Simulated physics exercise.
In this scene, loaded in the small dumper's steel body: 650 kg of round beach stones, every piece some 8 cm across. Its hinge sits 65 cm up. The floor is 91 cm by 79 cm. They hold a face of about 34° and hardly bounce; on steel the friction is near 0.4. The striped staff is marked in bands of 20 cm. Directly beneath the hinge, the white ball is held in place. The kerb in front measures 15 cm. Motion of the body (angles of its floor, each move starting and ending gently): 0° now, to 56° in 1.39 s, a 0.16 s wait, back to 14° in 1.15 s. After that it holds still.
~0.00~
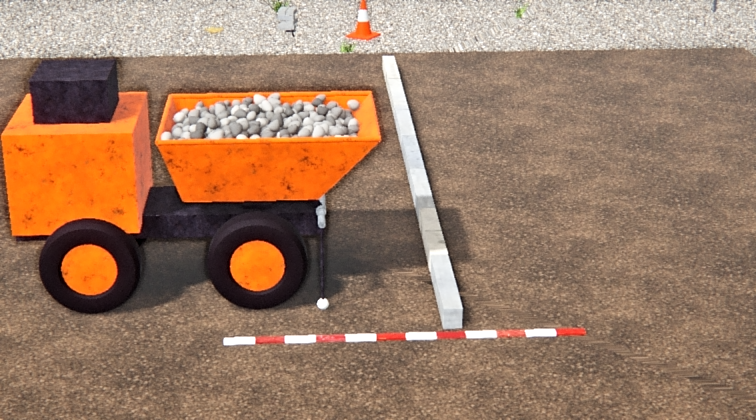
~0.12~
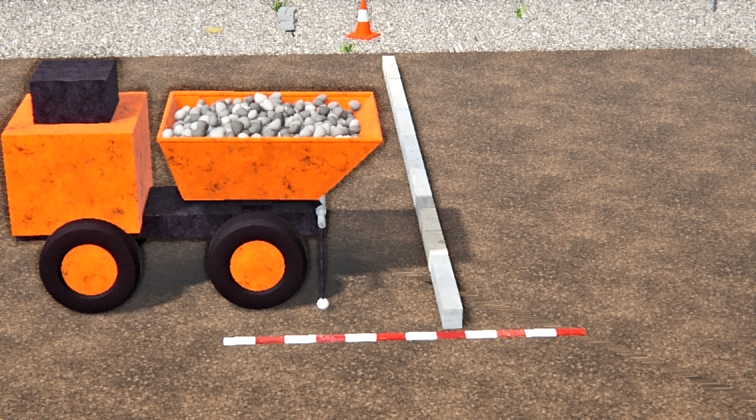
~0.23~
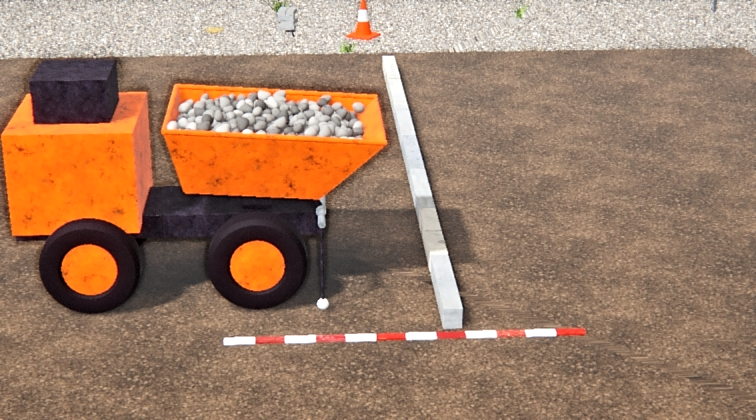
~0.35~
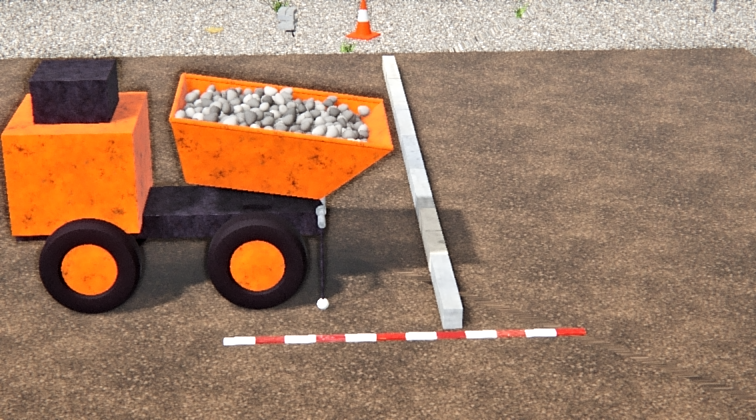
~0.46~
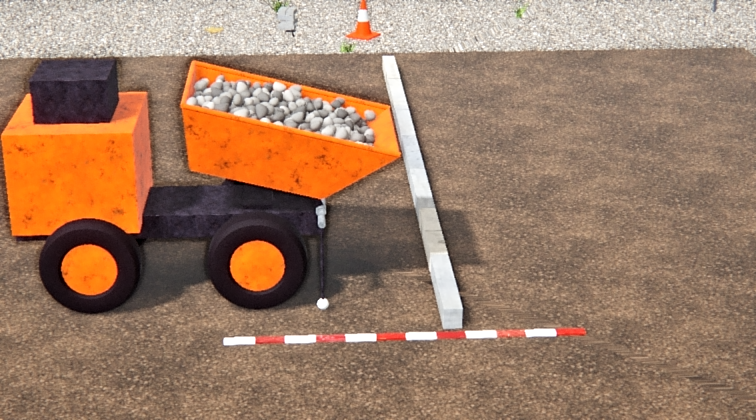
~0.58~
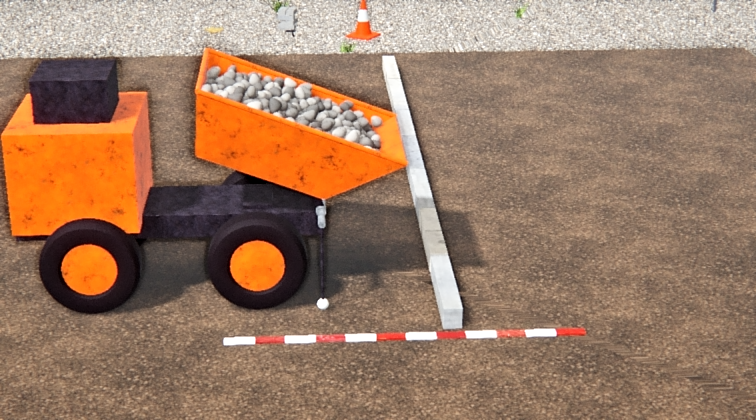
An orange dumper loaded with grey and white stones stood beside a low kerb, and its body slowly tilted up at the left end, the stones rising with it while the wheels stayed still.
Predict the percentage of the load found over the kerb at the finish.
Roughly 55 % is over the kerb.
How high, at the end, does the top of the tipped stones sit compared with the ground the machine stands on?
The top ends up around 26 cm above the machine's ground.
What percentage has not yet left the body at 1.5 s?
Held: Approx. 85 %.
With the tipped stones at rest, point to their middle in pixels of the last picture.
Around (498, 265).
After 1.0 s the floor is at 47°; 100 % in the body; the foremost stones are at (406, 164).
After 1.5 s the floor is at 56°; 85 % in the body, 7 % on this side of the kerb, 9 % over the kerb; the foremost stones are at (482, 251).
After 3.2 s the floor is at 14°; 37 % in the body, 6 % on this side of the kerb, 57 % over the kerb; the foremost stones are at (747, 266).
After 5.8 s the floor is at 14°; 37 % in the body, 6 % on this side of the kerb, 57 % over the kerb; the foremost stones are at (748, 266).
